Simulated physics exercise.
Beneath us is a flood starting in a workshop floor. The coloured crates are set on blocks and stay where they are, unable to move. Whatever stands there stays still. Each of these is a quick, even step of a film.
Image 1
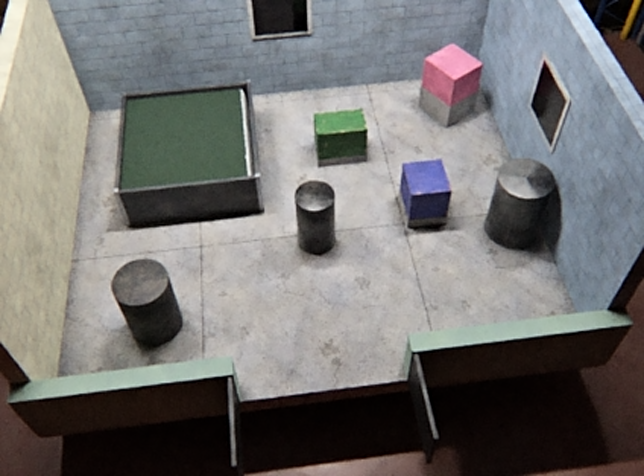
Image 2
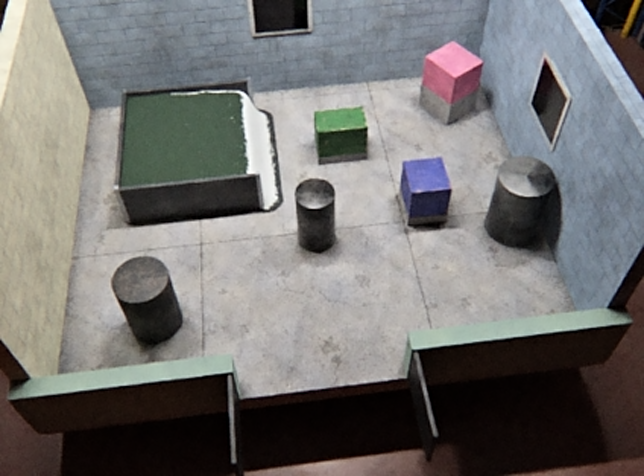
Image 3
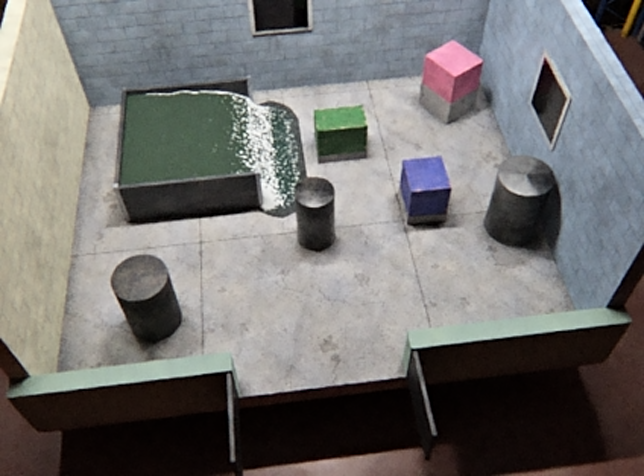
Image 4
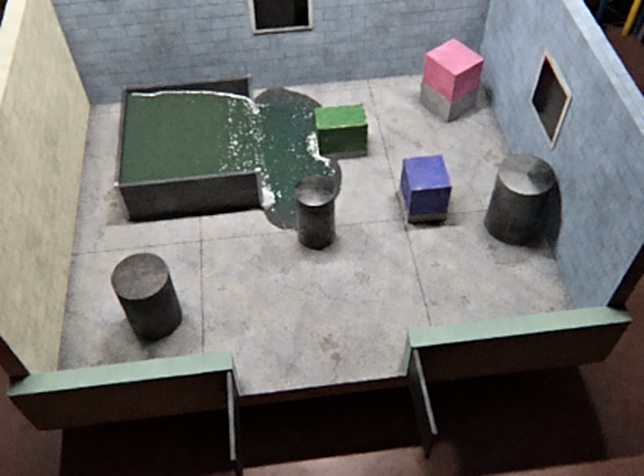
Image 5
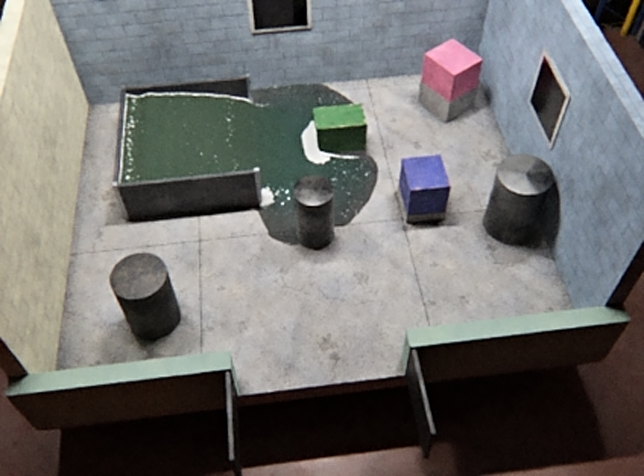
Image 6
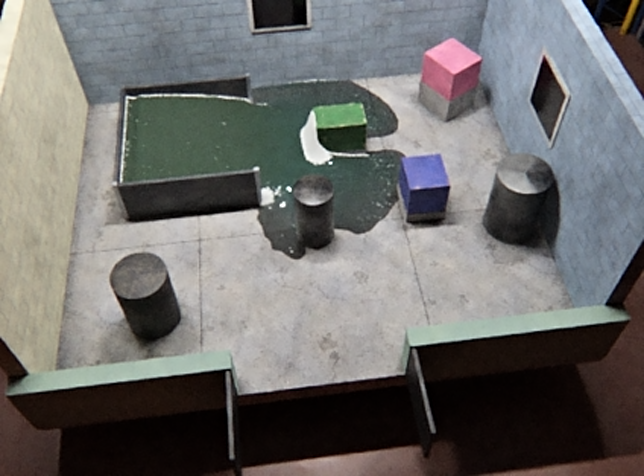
Green water pours from the tank's open right side and spreads around the nearby blocks.
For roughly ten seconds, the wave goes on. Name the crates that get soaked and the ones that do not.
The green crate gets soaked; the blue crate gets soaked; the pink crate does not get soaked.
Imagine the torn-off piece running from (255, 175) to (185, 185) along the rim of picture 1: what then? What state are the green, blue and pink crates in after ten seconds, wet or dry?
The green crate stays untouched; the blue crate stays untouched; the pink crate stays untouched.
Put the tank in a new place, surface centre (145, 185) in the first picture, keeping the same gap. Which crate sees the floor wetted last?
Answer: The one in pink.
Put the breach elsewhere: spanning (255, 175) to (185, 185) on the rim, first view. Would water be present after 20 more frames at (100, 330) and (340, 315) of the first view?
Result, in order - waterlogged, waterlogged.
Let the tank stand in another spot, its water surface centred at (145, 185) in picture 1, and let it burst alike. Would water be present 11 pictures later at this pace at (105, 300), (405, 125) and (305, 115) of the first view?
First unwetted; next drenched; last drenched.
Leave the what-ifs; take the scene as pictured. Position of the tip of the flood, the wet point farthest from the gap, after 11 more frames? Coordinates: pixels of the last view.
Close to (519, 342).
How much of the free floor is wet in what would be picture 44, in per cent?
That works out at 80 %.
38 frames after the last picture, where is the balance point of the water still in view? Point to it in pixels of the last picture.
About (358, 187).
A moment on, water covers 35 % of the floor; the green crate water round its plinth, the blue crate water round its plinth, the pink crate water round its plinth.
Next, water covers 50 % of the floor; the green crate water round its plinth, the blue crate water round its plinth, the pink crate water round its plinth.
Then, water covers 65 % of the floor; the green crate water round its plinth, the blue crate water round its plinth, the pink crate water round its plinth.
Later, water covers 80 % of the floor; the green crate water round its plinth, the blue crate water round its plinth, the pink crate water round its plinth.
In the end, water covers 100 % of the floor; the green crate was topped, the blue crate was topped, the pink crate stayed above the water.
